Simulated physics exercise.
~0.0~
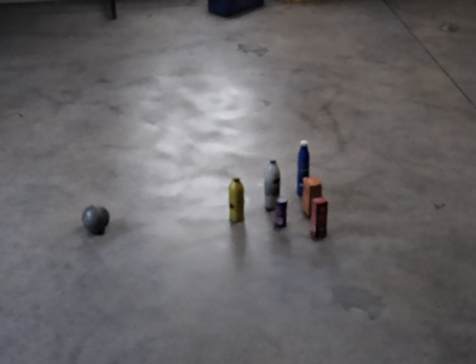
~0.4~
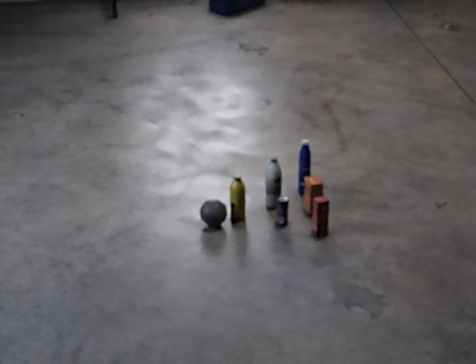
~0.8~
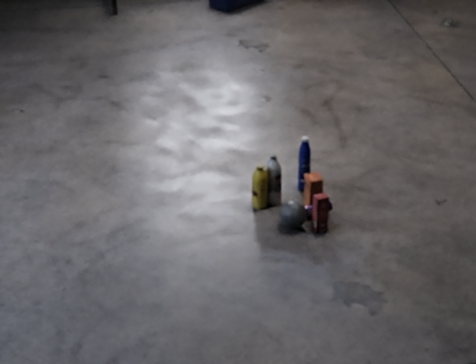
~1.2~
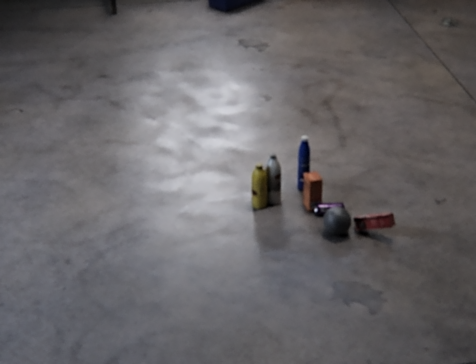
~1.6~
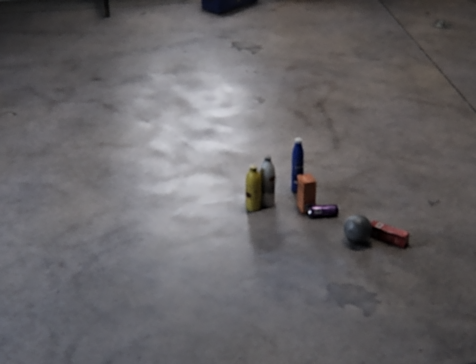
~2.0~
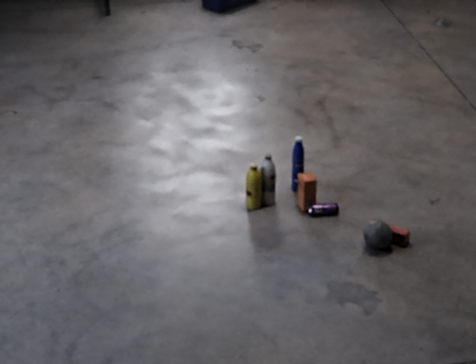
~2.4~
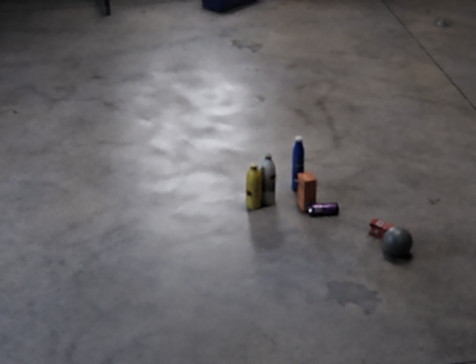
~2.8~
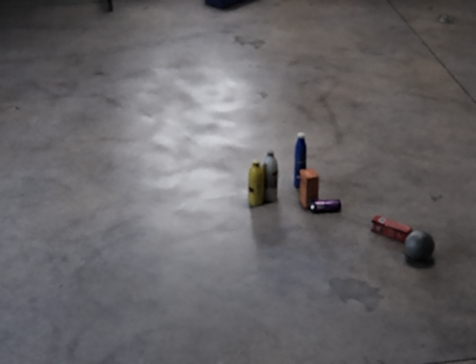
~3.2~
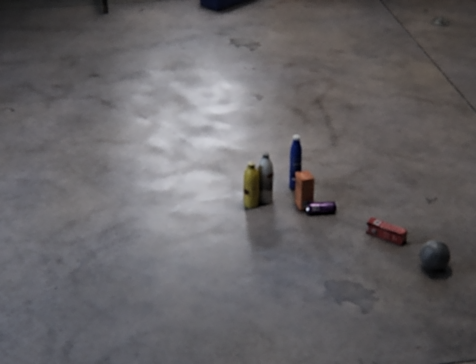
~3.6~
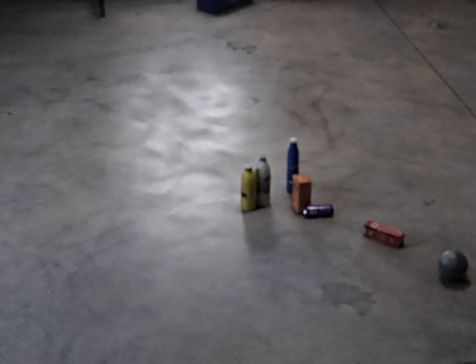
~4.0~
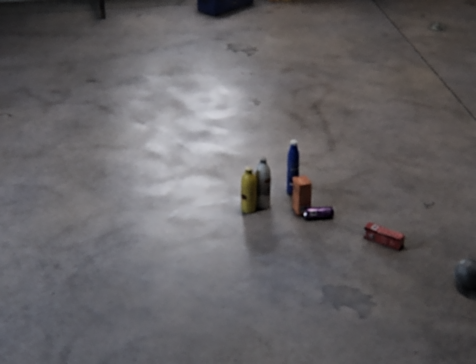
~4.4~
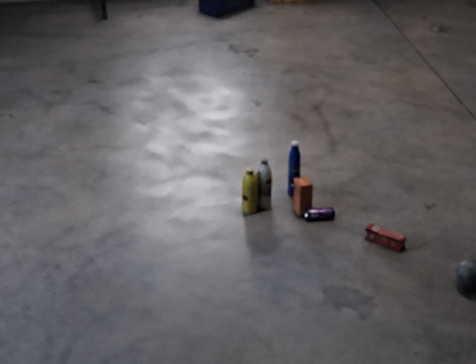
Grey ball rolling right across concrete floor, nudging yellow bottle, toppling purple can and red carton, stopping at right edge.
